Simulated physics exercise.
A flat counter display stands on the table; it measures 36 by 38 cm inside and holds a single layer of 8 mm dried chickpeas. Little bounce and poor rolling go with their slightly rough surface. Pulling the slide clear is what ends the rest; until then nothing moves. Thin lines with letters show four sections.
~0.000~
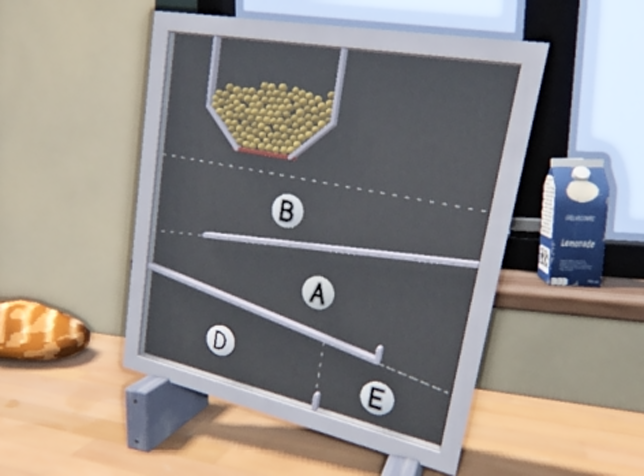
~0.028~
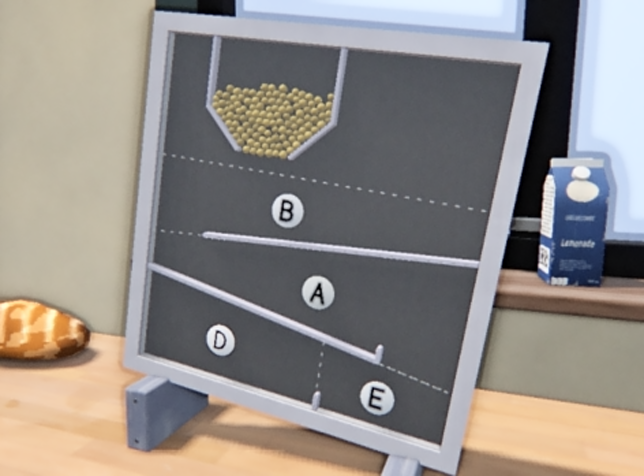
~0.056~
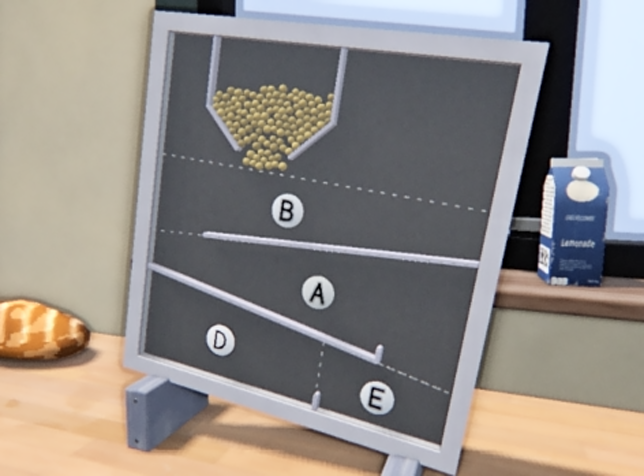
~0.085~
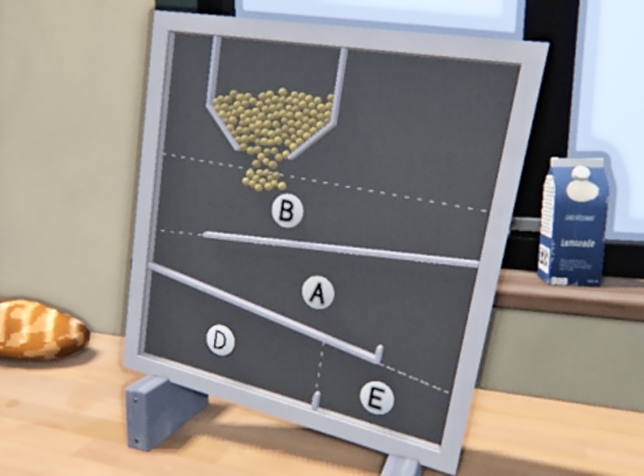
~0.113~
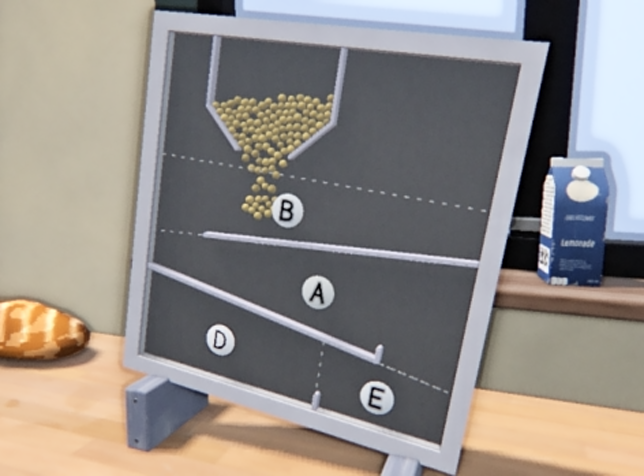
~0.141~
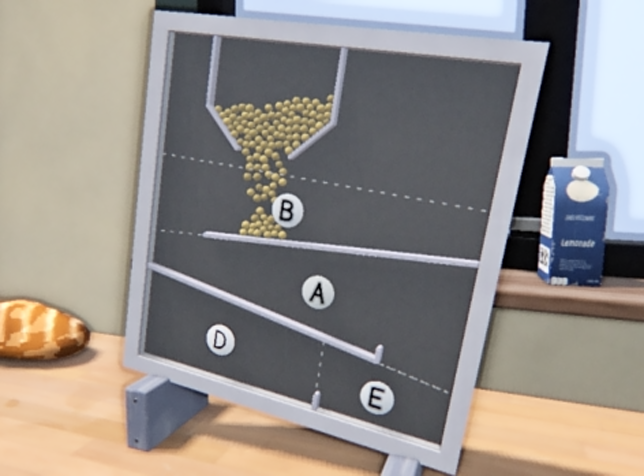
Small yellow-tan balls sit in a pale-walled funnel at the upper left of a dark, grey-framed board lettered B, A, D and E, which leans on a wooden counter, seen from the front by a still camera. A striped brown loaf lies at left, and a blue-and-white carton stands at right by a window. The red strip beneath the funnel disappears, and balls drop through the opening and gather on the upper ledge.
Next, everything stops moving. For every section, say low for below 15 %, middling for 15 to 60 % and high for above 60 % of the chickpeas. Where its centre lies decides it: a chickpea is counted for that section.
Section A: Middling; section B: High; section D: Low; section E: Low.
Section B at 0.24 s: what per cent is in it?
The share there is close to 60 per cent.
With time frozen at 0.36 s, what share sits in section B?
Around 80 per cent.
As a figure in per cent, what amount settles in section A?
Something close to 25 in a hundred ends up there.
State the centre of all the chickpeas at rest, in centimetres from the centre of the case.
The middle sits around 2 cm left of it and 2 cm below it.
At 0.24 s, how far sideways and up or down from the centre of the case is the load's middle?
Position estimate: Left 3 cm, above 5 cm.
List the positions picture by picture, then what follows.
In the first picture, tilted 8° clockwise; about 120 chickpeas; chickpeas' middle (271, 114); A (318, 293), B (288, 211), D (221, 341), E (377, 398); slide (236, 149) to (294, 158).
In the second picture, chickpeas' middle (271, 117); 0 out, lowest chickpea (283, 155).
In the third picture, chickpeas' middle (271, 123); 12 out, lowest chickpea (283, 167).
In the fourth picture, chickpeas' middle (268, 124); 18 out, lowest chickpea (259, 188).
In the fifth picture, chickpeas' middle (270, 135); 29 out, lowest chickpea (258, 216).
In the sixth picture, chickpeas' middle (269, 153); 40 out, lowest chickpea (268, 235); wall ends (207, 235), (380, 349), (317, 395), (218, 34) to (238, 149), (291, 157) to (345, 46).
After 0.24 s, the chickpeas' middle is 3 cm left of and 5 cm above the centre; B 60 %.
After 0.36 s, the chickpeas' middle is 4 cm left of and 2 cm above the centre; A 5 %, B 80 %.
After 0.59 s, the chickpeas' middle is 4 cm left of and level with the centre; A 15 %, B 85 %.
Settled by 3.1 s, A 25 %, B 75 %, D 0 %, E 0 %.
